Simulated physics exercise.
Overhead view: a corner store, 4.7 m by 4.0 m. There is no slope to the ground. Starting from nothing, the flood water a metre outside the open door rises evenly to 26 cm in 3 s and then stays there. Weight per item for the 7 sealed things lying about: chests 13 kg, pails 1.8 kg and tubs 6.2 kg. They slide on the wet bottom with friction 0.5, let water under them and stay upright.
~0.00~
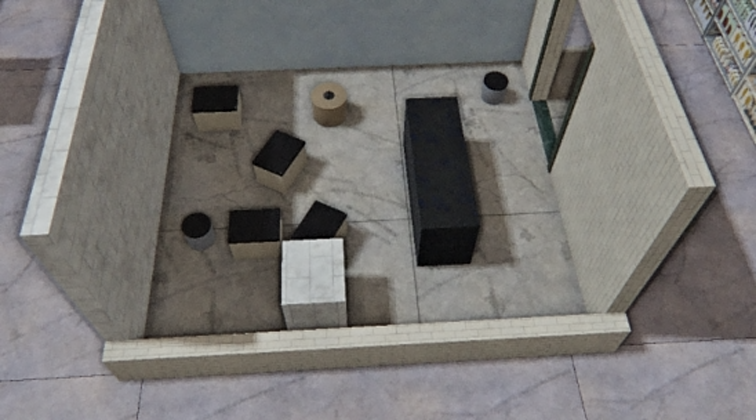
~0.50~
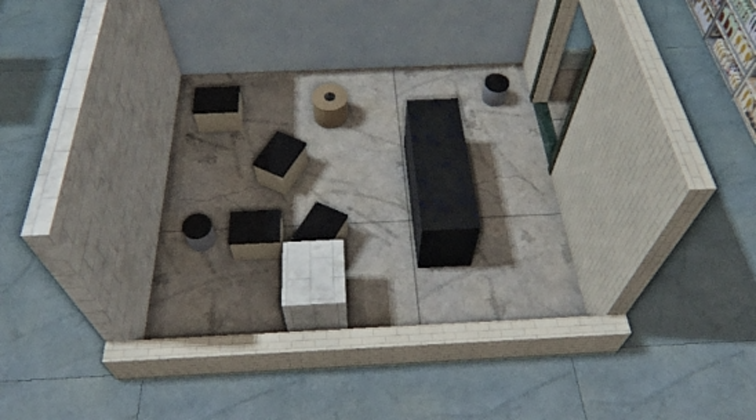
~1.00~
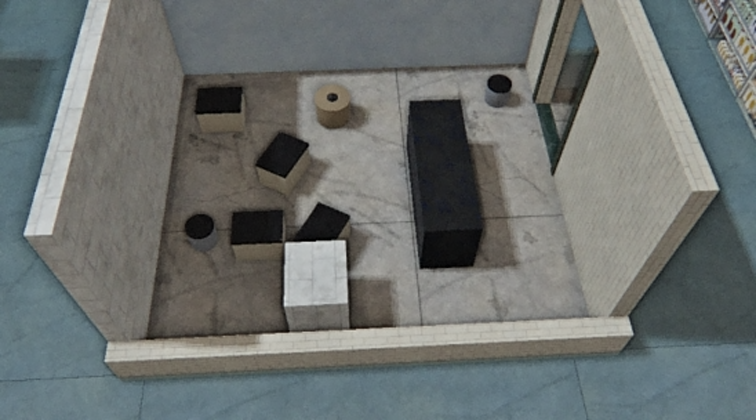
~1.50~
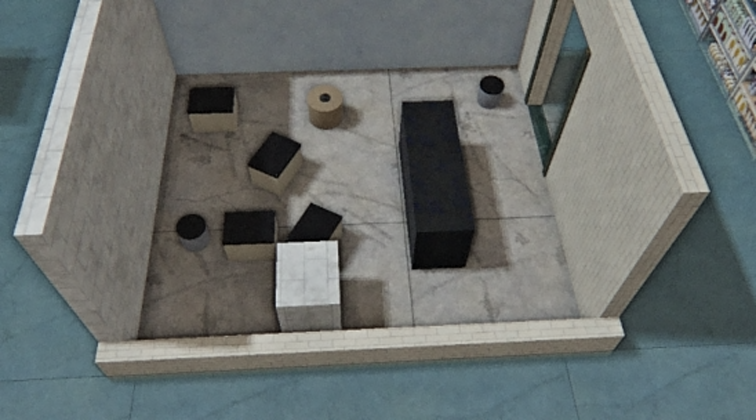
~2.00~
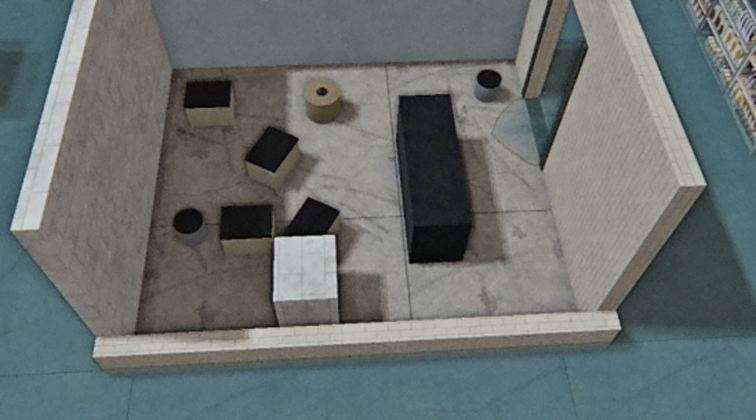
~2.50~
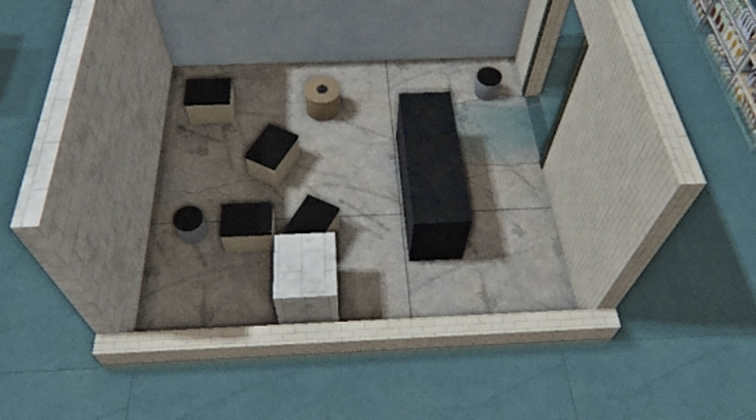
Water spreads around a small walled store and starts creeping in through the doorway.
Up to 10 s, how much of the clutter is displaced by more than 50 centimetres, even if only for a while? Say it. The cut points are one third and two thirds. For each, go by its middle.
It falls between one third and two thirds.
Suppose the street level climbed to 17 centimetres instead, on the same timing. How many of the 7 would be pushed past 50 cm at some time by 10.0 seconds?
In that case 4 of them.
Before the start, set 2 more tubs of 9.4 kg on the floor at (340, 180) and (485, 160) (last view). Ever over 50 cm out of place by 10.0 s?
First one stays within it, second one goes beyond it.
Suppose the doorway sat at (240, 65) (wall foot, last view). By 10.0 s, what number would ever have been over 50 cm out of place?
The answer would then be 6.
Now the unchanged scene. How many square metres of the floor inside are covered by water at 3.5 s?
My estimate is roughly 4.5 m2.
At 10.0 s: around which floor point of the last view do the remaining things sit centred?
Around (314, 211).
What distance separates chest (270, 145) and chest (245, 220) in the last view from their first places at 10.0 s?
First 0 cm, then 10 cm.
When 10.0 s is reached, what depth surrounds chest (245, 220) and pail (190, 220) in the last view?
9 and 15 cm.
After 3.5 s 1 of 7 are over 50 cm from their spots; 0 afloat.
After 4.5 s 2 of 7 are over 50 cm from their spots; 0 afloat.
After 7.0 s 2 of 7 are over 50 cm from their spots; 3 afloat.
After 10.0 s 4 of 7 are over 50 cm from their spots, and 4 have been at some point; 6 afloat.
